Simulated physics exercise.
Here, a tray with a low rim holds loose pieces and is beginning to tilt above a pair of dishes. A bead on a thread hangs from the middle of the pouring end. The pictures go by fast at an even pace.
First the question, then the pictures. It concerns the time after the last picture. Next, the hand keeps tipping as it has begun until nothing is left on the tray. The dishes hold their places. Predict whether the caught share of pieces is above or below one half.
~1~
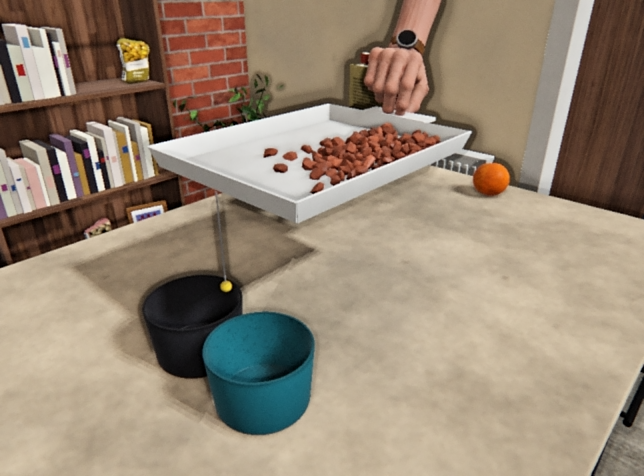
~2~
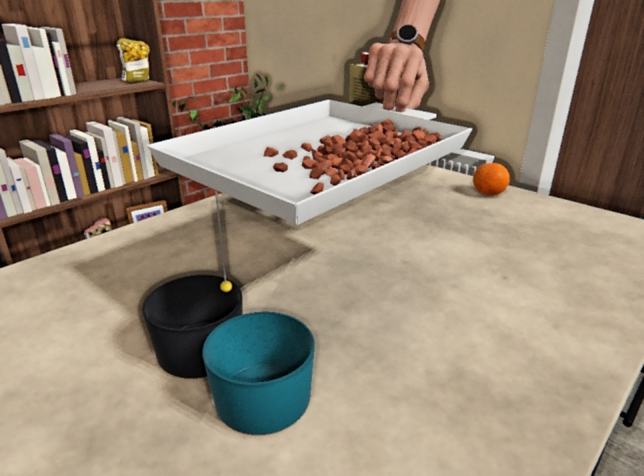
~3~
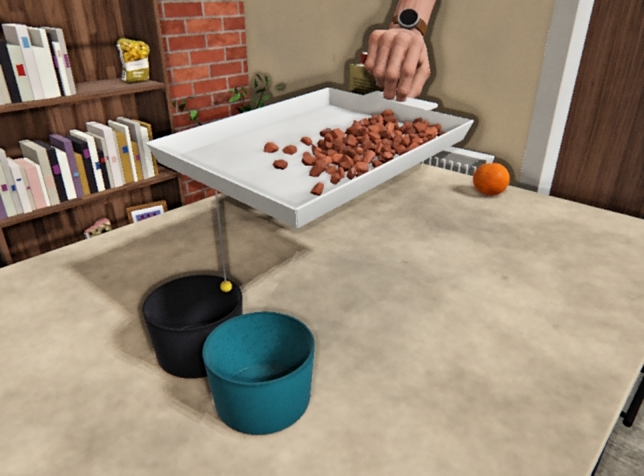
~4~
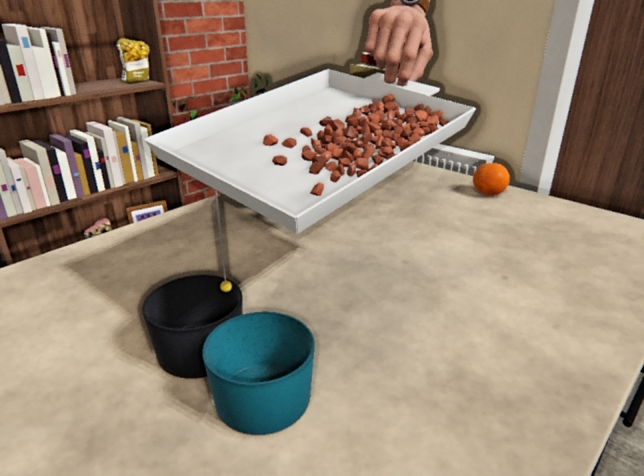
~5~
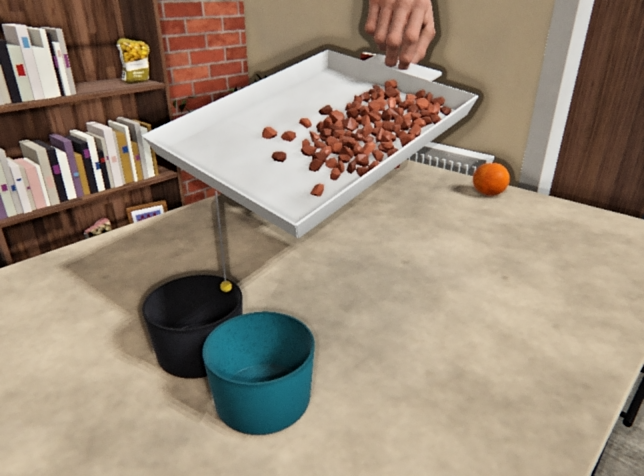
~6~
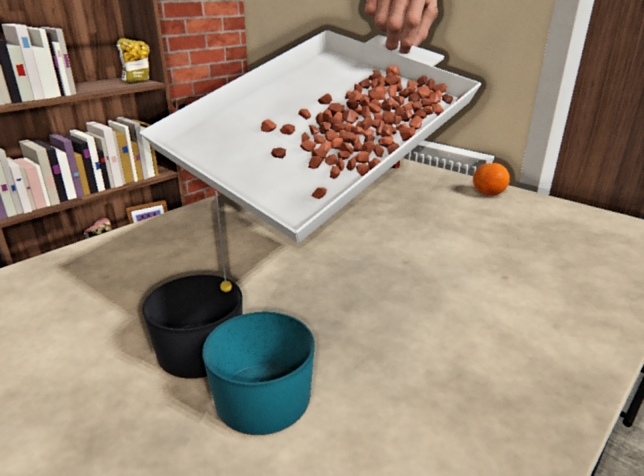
Above one half.
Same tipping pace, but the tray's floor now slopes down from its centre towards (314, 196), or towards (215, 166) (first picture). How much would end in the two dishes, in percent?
In turn, 50 percent and then 10 percent.
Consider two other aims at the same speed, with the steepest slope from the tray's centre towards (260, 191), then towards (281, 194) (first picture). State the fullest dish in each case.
For the first place it's the right-side dish, for the second the right-side dish.
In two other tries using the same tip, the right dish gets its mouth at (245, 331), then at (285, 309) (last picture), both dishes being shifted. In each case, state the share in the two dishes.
30 per cent the first time, 20 per cent the second time.
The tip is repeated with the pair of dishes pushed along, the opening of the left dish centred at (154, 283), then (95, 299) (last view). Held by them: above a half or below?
The first try: Below a half. The second: Under half.
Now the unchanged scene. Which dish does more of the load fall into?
Fuller: The dish on the right.
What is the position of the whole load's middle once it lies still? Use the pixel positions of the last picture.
Last view, resting centre - approx. (275, 402).
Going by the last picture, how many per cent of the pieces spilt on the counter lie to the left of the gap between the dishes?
Left fraction: Around 20 per cent.
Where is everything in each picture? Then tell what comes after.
Corners of the pouring end (157, 146) and (297, 198), level; middle of the load (378, 153), bits of crushed brick; left dish (155, 343); right dish (218, 396); bead on its thread (226, 286), in the first picture.
Corners of the pouring end (157, 145) and (296, 199), level; middle of the load (378, 151), in the second picture.
Corners of the pouring end (156, 142) and (296, 204), tipped barely, lowest at the right corner; middle of the load (379, 145), in the third picture.
Corners of the pouring end (154, 139) and (296, 211), tipped a little, lowest at the right corner; middle of the load (379, 136), in the fourth picture.
Corners of the pouring end (152, 135) and (296, 217), tipped clearly, lowest at the right corner; middle of the load (379, 127), in the fifth picture.
Corners of the pouring end (149, 131) and (296, 224), tipped clearly, lowest at the right corner; middle of the load (379, 118); left dish (155, 343); right dish (218, 396), in the sixth picture.
Just after the last frame, tray tipped steeply; almost all on the tray; just a few in the right dish; about a tenth in the air.
A moment on, tray tipped past a quarter turn; just a few on the tray; roughly two thirds in the right dish; roughly a quarter outside both; about a tenth in the air.
Further on, tray tipped past a quarter turn; roughly two thirds in the right dish; roughly a third outside both.
When it is over, tray tipped past a quarter turn; roughly two thirds in the right dish; not one in the left dish; roughly a third outside both.
